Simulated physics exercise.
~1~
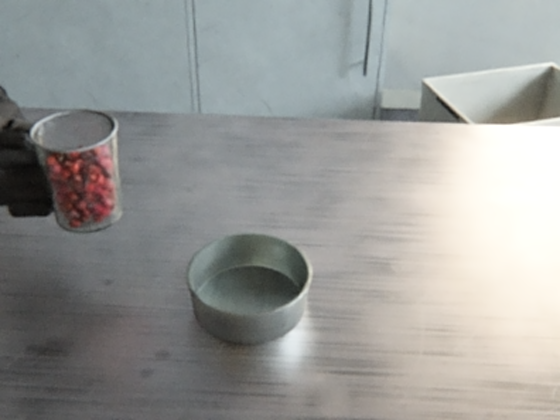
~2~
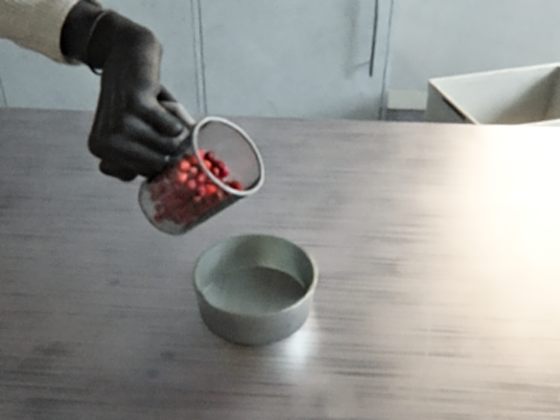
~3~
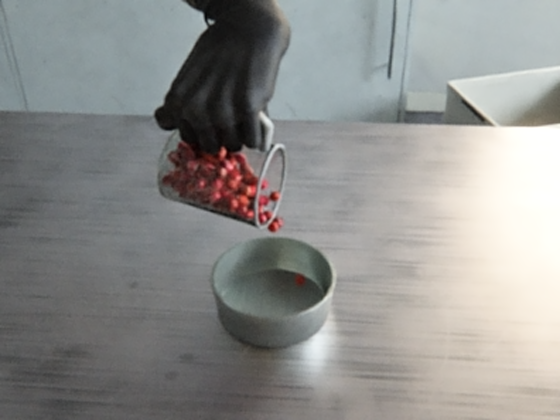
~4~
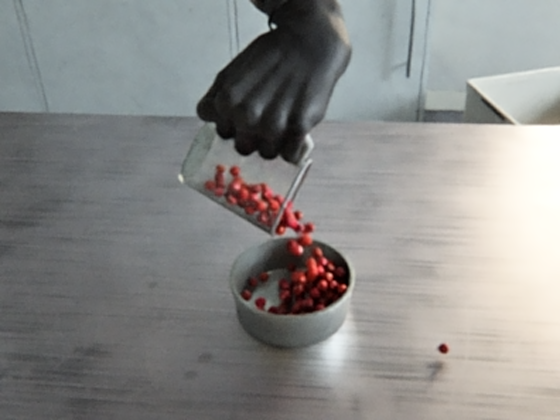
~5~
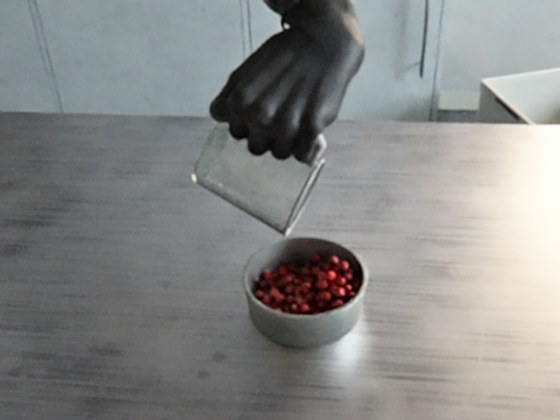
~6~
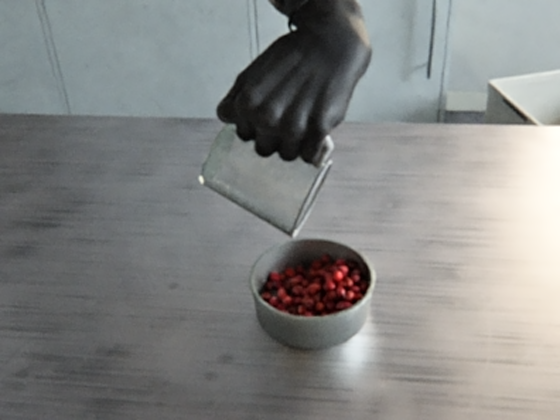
The footage shows a black-gloved hand carrying a clear cup of red berries in from the left and tipping it over a round metal dish on a table; the berries tumble out, one stray appearing on the tabletop, until the cup is empty and the dish holds the heap.
